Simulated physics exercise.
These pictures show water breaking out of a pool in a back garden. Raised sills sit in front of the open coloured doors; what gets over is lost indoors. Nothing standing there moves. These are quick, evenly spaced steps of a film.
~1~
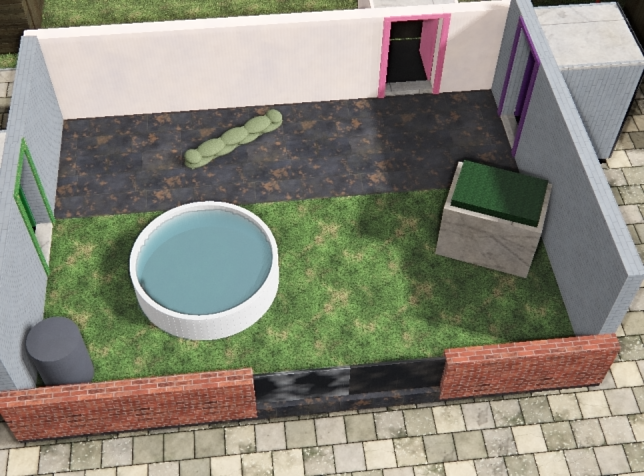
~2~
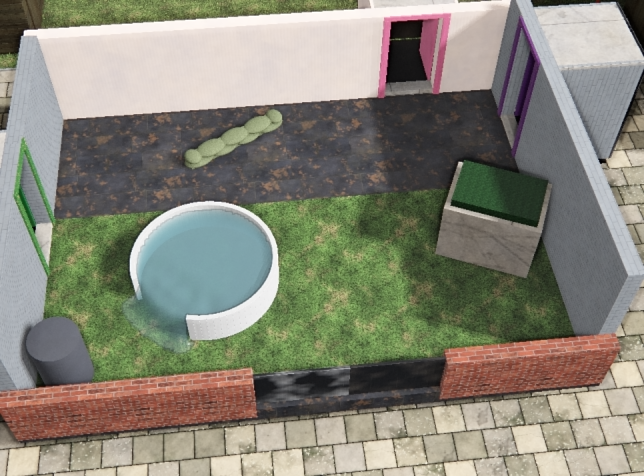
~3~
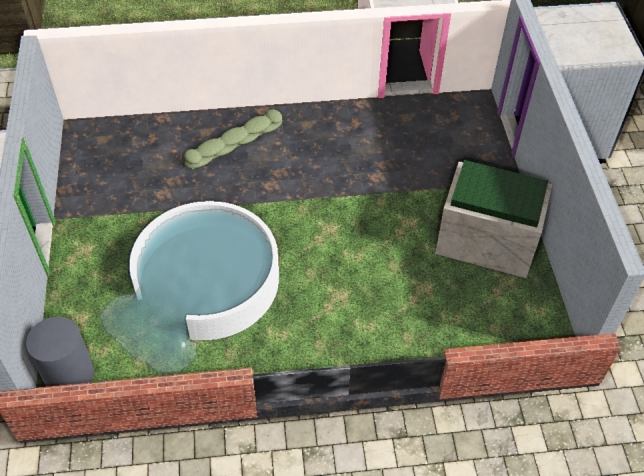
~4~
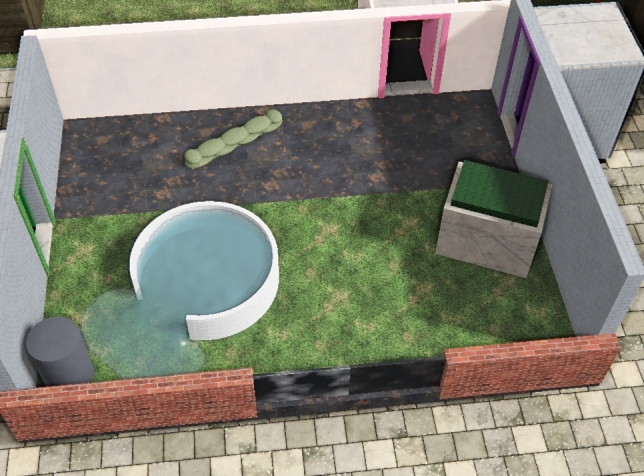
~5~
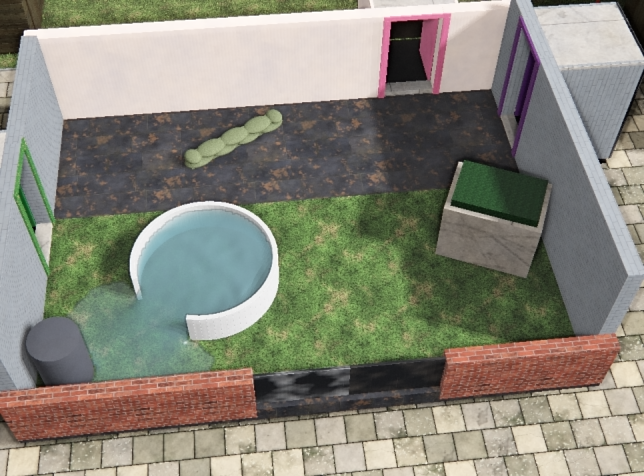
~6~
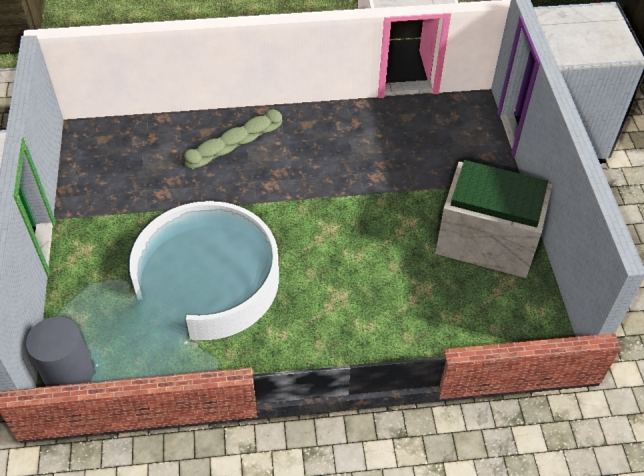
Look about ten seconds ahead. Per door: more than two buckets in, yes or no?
Purple door no, pink door no, green door no.
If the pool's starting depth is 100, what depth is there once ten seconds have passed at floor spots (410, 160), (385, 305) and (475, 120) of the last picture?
The depths come to near 0, 8 and 0 per cent respectively.
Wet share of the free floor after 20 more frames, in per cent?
That's roughly 25 per cent.
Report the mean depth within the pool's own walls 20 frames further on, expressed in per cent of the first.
Estimate: Close to 38 %.
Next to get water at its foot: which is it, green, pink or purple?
Going by the pictures, it would be the door marked green.
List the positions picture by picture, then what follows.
The first frame shows the round pool at (205, 261) is whole and still.
In the second frame, water pours out at (159, 318) and has run to (130, 301).
In the third frame, the front is at (105, 317), out from the gap at (159, 318).
In the fourth frame, the front is at (89, 315), out from the gap at (159, 319).
In the fifth frame, the front is at a hidden place, out from the gap at (159, 319).
In the sixth frame, water pours out at (159, 318) and has run to a hidden place.
A moment on, water covers 10 % of the floor; the purple door not reached, the pink door not reached, the green door not reached.
Next, water covers 15 % of the floor; the purple door not reached, the pink door not reached, the green door wet at the sill, nothing in.
Then, water covers 25 % of the floor; the purple door not reached, the pink door not reached, the green door wet at the sill, nothing in.
Later, water covers 50 % of the floor; the purple door not reached, the pink door not reached, the green door wet at the sill, nothing in.
In the end, water covers 75 % of the floor; the purple door not reached, the pink door not reached, the green door wet at the sill, nothing in.
